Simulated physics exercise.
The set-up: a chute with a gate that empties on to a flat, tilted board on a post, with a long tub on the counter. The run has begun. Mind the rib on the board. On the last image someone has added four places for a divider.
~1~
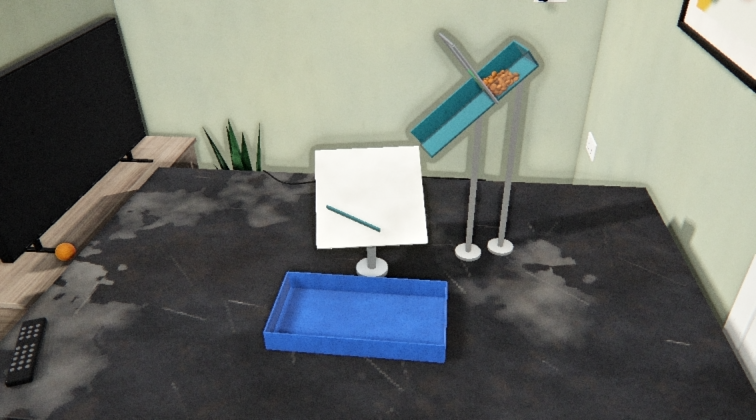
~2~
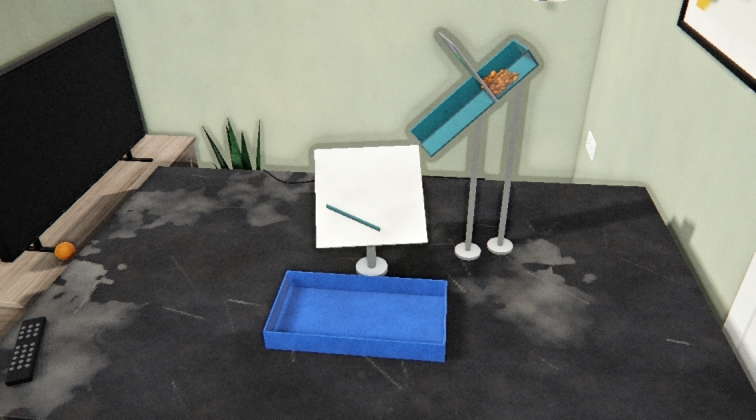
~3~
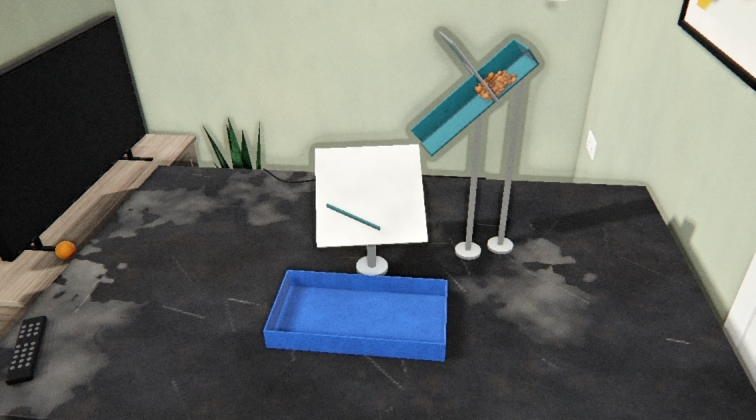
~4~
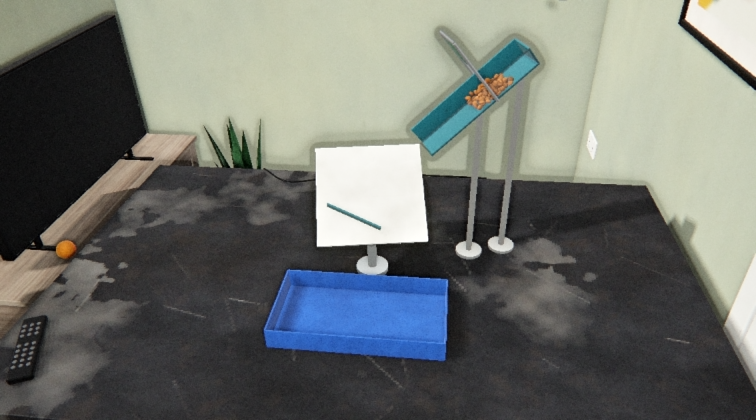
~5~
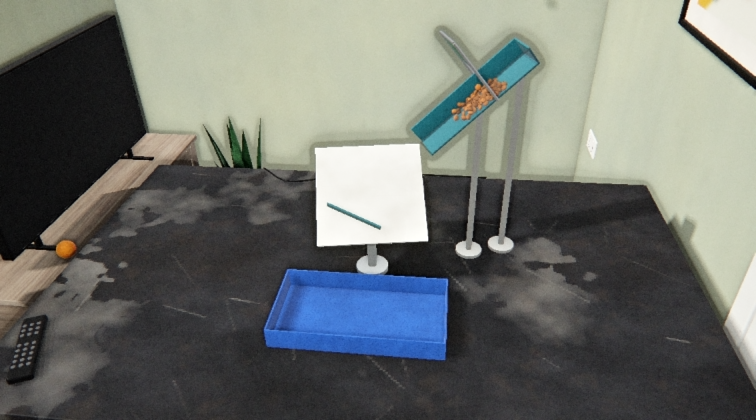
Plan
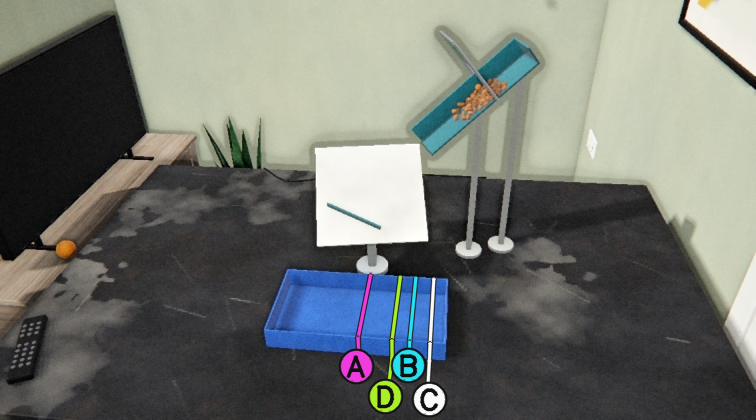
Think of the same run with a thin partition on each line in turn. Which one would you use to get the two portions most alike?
It is D.
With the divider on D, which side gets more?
More lands on the left.
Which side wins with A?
The right side.
On the marked copy, line A crosses the front rim at (358, 337); line B crosses the front rim at (409, 341); line C crosses the front rim at (430, 342); line D crosses the front rim at (392, 339).
For line A, of what is caught, a small part on the left of the divider, most on the right.
For line B, of what is caught, nearly all on the left of the divider, a small part on the right.
For line C, of what is caught, all on the left of the divider, none on the right.
For line D, of what is caught, about two thirds on the left of the divider, about a third on the right.
